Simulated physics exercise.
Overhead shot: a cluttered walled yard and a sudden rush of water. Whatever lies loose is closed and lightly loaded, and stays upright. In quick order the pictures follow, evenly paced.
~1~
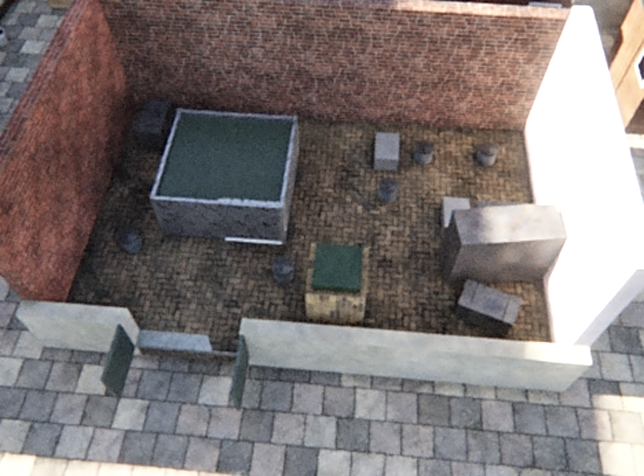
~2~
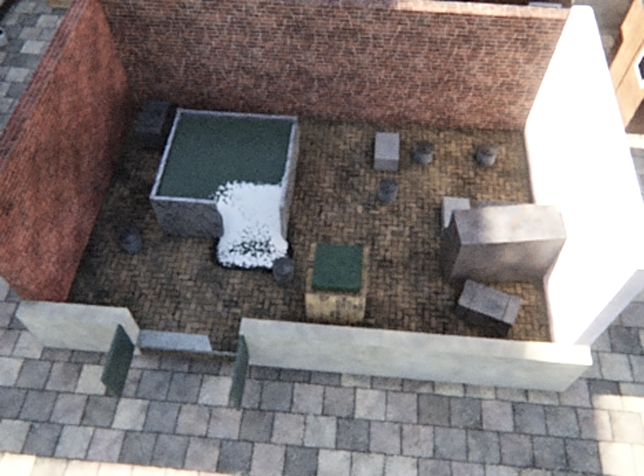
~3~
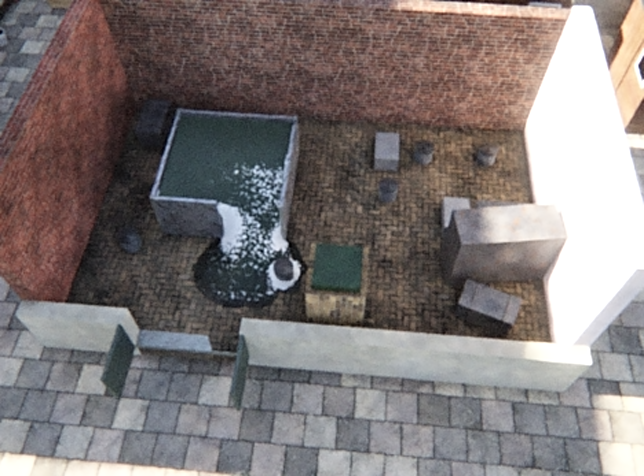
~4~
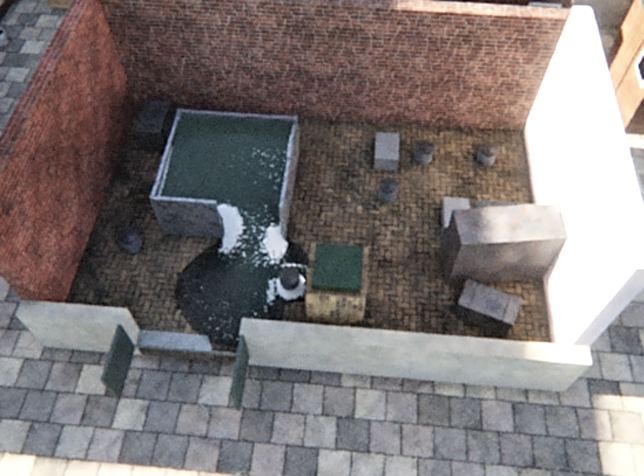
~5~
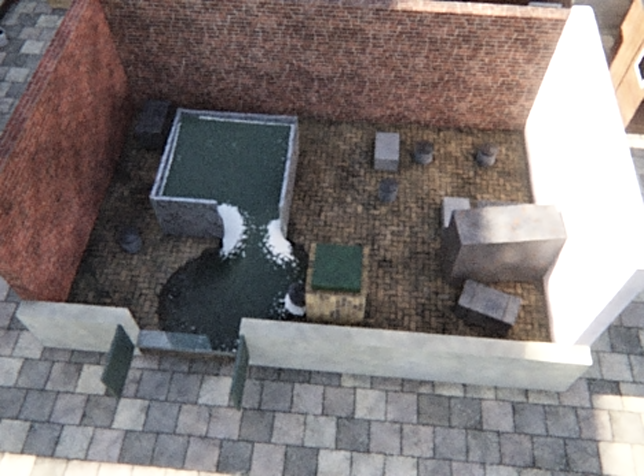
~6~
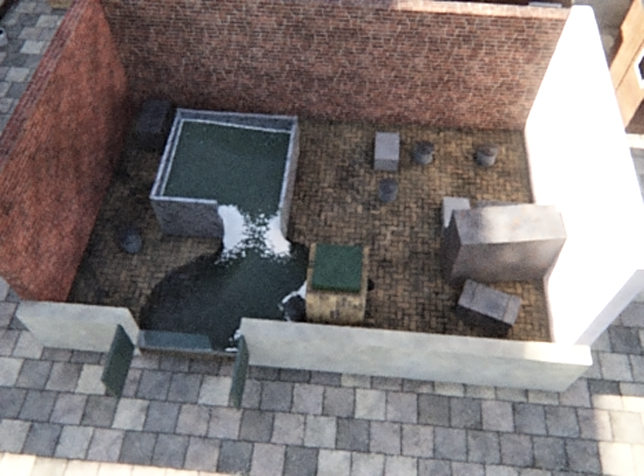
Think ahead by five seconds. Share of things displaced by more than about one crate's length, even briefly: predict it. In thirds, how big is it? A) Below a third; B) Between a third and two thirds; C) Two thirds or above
Below a third (A).
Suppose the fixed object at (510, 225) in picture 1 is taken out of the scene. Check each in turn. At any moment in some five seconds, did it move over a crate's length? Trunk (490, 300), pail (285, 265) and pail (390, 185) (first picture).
Outcome, each in turn - passed the mark / passed the mark / never cleared it.
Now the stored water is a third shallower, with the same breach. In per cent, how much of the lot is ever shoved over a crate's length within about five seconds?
I'd put it near 10 out of a hundred.
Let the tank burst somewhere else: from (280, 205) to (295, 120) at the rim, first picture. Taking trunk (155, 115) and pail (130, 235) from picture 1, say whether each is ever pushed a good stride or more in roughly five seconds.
First under that mark, then under that mark.
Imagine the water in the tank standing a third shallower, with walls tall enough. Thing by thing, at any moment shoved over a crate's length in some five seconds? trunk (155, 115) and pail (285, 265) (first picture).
Note - object one not displaced that much, object two displaced that much.
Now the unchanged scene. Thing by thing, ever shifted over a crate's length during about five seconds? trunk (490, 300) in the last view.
For this one it's over that mark.
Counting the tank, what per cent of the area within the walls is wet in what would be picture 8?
I'd estimate around 25 percent.
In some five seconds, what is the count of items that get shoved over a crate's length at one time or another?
The total is 2.
A moment on, 1 of 10 are well off their spots; 1 afloat.
Next, 1 of 10 are well off their spots; 1 afloat.
Later, 1 of 10 are well off their spots; 2 afloat.
In the end, 1 of 10 are well off their spots, and 2 have been at some point; 2 afloat.
